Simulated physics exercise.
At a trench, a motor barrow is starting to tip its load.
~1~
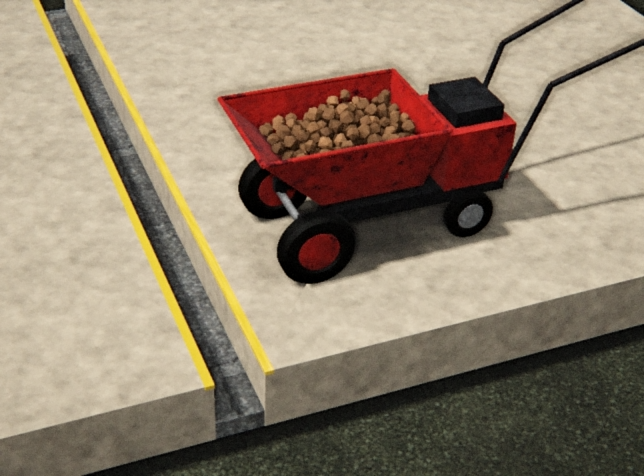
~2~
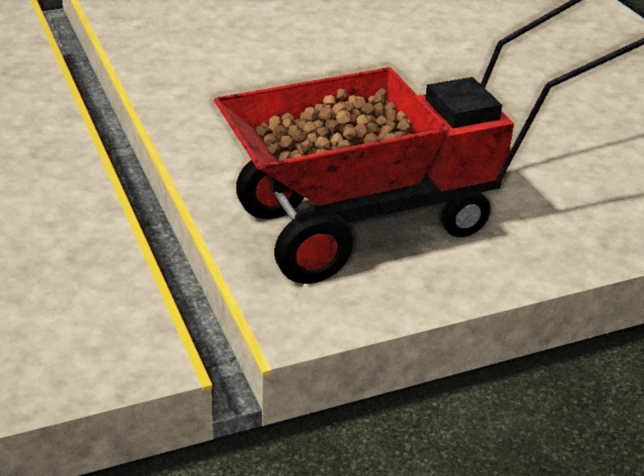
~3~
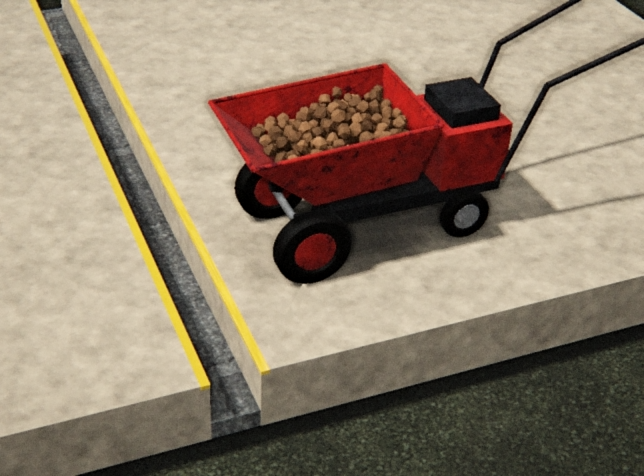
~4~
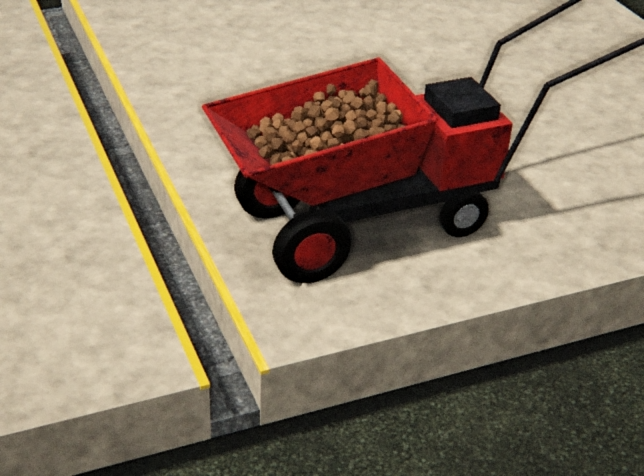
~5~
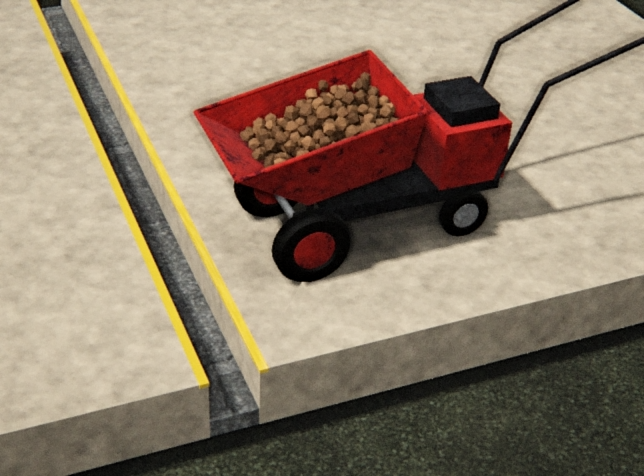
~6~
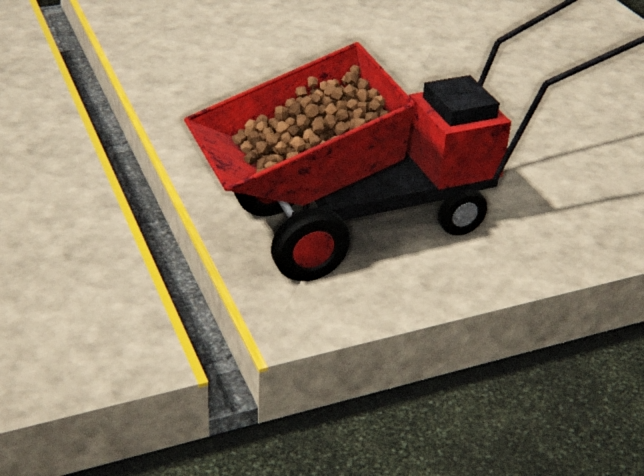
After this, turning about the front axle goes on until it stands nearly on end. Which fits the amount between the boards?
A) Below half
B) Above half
The answer is A.
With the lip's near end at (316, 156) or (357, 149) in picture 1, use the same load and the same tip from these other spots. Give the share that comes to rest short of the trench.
In turn, around 0 per cent and 30 per cent.
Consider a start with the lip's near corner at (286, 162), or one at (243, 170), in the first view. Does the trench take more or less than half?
Result A - a majority; result B - a minority.
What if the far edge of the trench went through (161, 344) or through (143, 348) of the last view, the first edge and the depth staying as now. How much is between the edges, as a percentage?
70 % then 90 %, roughly.
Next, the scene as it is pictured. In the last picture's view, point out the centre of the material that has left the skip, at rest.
Once it all stops, the middle lies near (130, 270).
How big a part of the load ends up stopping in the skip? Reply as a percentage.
Some 30 in a hundred.
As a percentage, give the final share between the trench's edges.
I'd estimate near 25 per cent.
Shortly afterwards, skip tipped steeply; the whole lot in the skip.
Next, skip tipped right over; near two thirds in the skip; a little in or heaped over the trench; near a quarter beyond it; only a few falling.
Some moments later, skip tipped right over; near a third in the skip; near a quarter in or heaped over the trench; near half beyond it.
In the end, skip tipped right over; near a third in the skip; near a quarter in or heaped over the trench; near half beyond it.
